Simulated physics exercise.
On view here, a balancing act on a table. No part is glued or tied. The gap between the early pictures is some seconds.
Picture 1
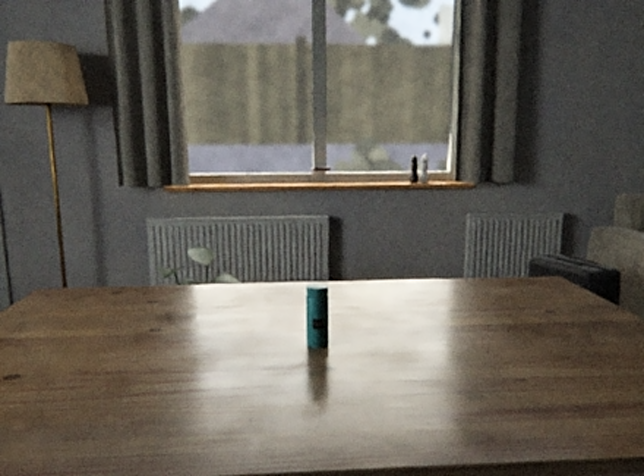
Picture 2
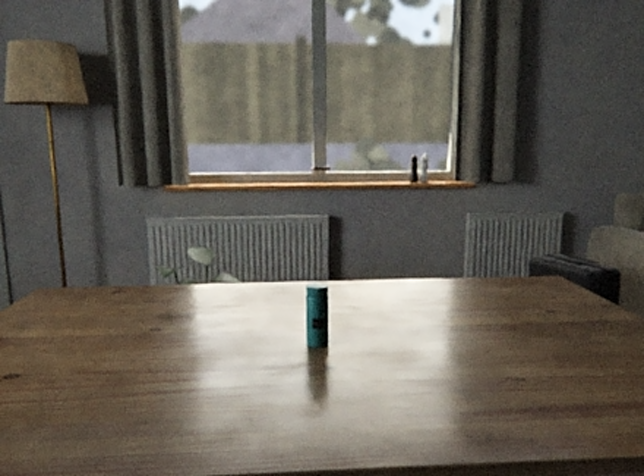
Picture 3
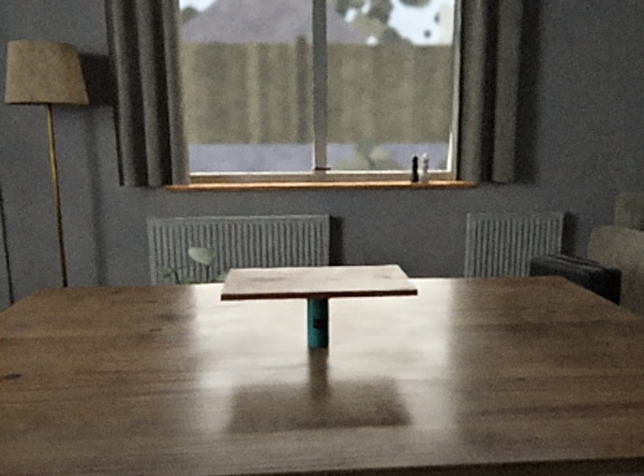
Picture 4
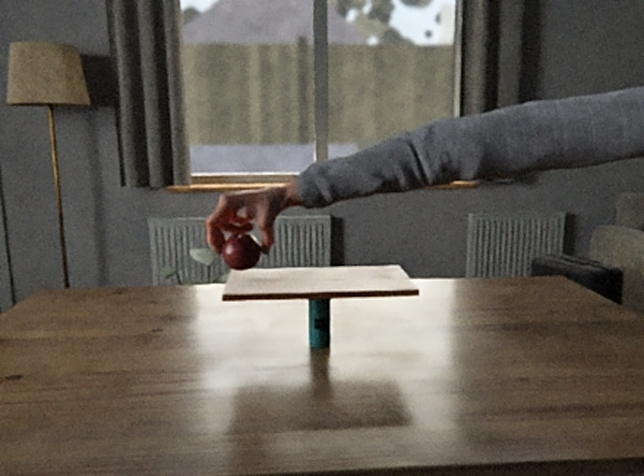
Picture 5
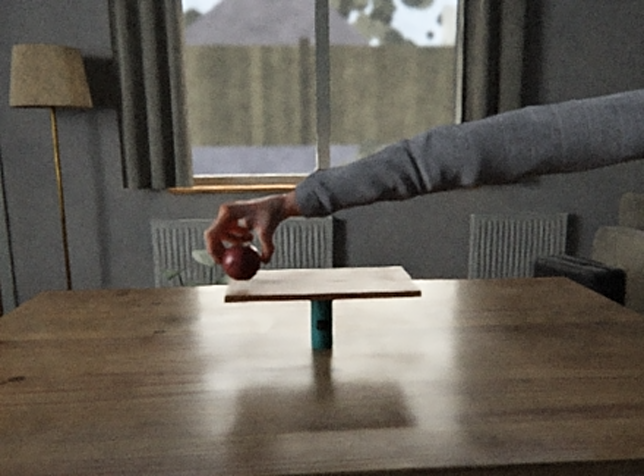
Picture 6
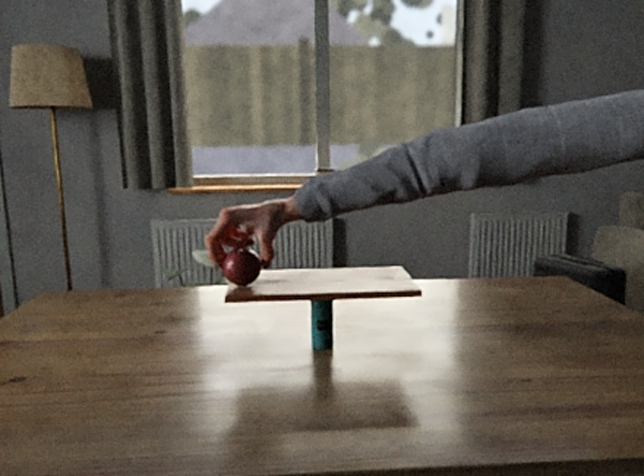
A flat board appears on top of a small turquoise shaker standing alone on a wooden table before a window. A hand then reaches in from the right, holding a red apple above the board's left end, and lowers it slightly until it rests there, fingers still around it.
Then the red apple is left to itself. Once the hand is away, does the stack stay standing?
The balance breaks.
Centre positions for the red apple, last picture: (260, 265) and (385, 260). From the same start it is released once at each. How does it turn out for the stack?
In case one it tumbles, while in case two it tumbles.
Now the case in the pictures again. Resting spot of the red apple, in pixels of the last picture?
Near (220, 337).
Then, 0.40 s after the last picture, red apple now fallen; orange board tipped 41° from how it was.
Then, 0.60 s after the last picture, orange board tipped 46° from how it was.
At rest, fallen, red apple; tipped over in the stack, orange board; turquoise shaker in place. Seen from the same camera at the end, red apple near (221, 336). The stack loses its balance.
